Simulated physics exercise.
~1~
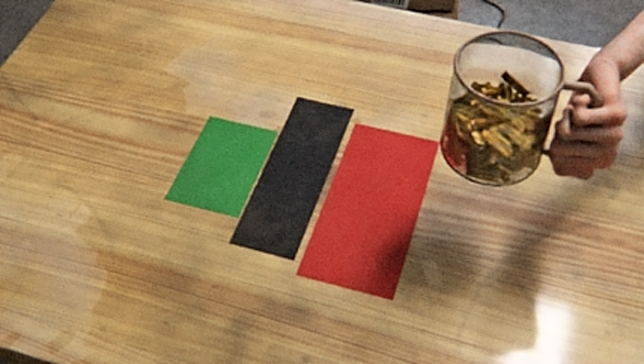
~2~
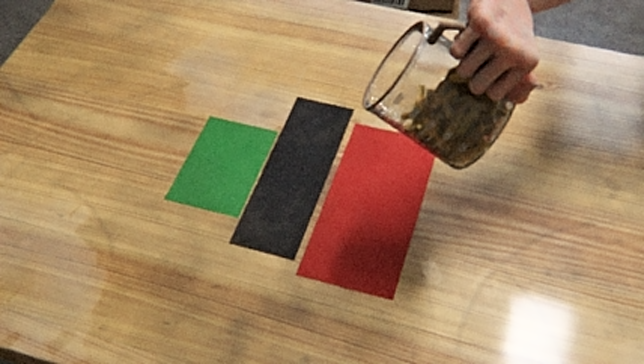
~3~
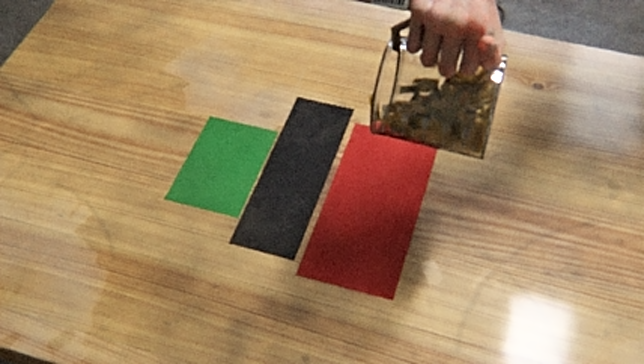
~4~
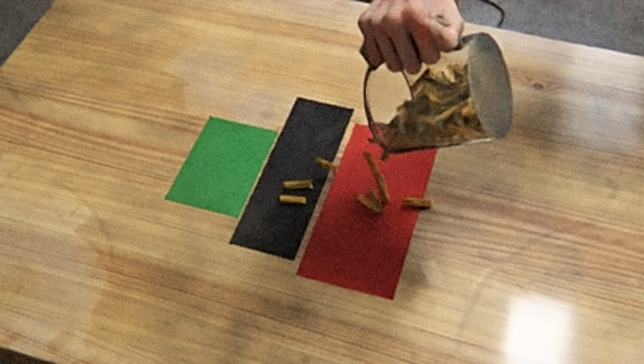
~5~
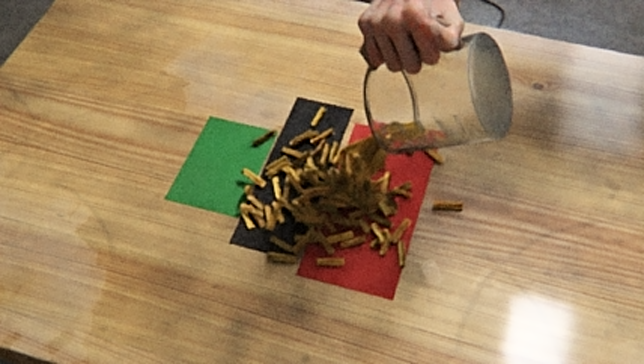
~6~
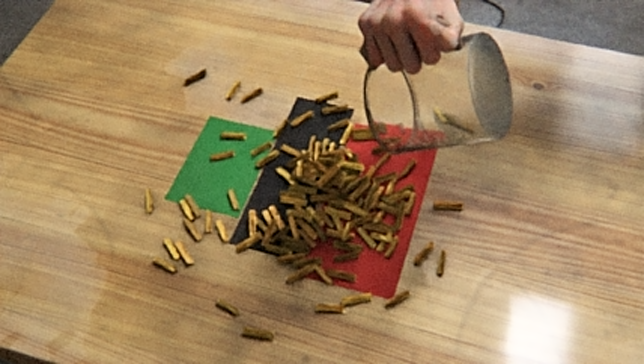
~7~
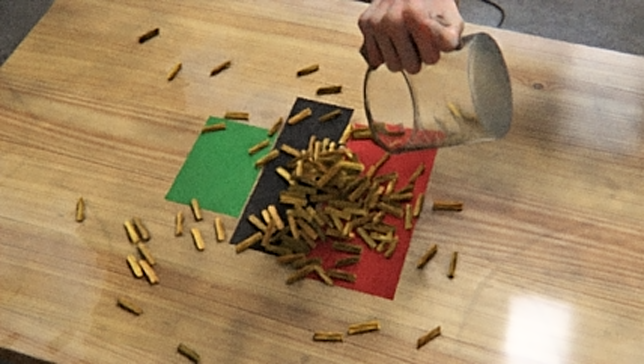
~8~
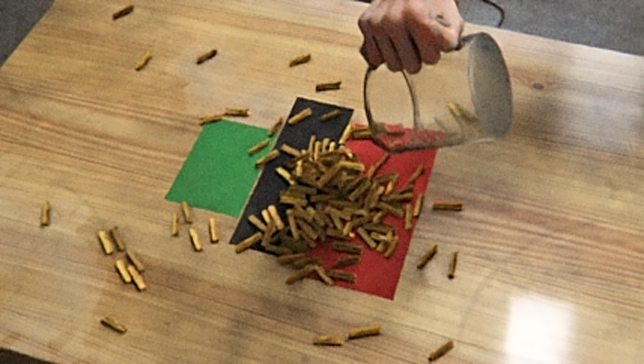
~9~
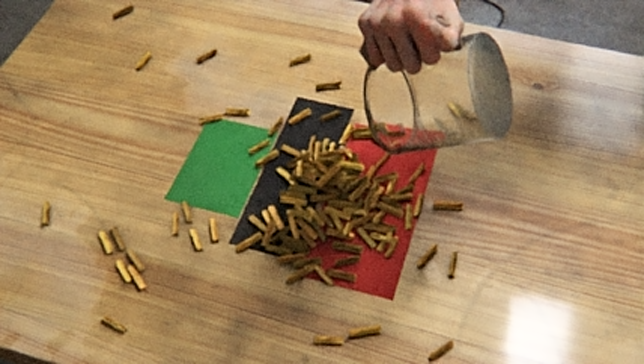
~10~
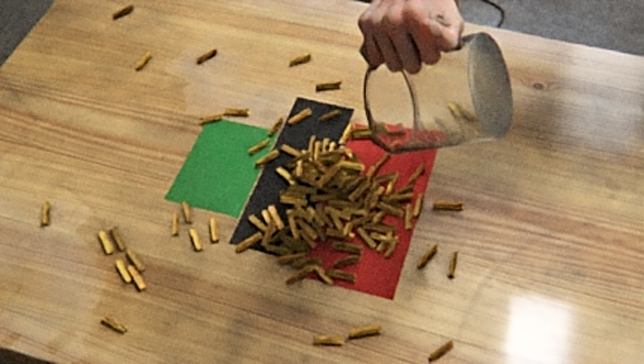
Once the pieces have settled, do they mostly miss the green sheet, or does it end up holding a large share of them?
They mostly miss the green sheet, which holds hardly any pieces at the end. The red sheet, the black sheet and the bare table around them each hold a good share.
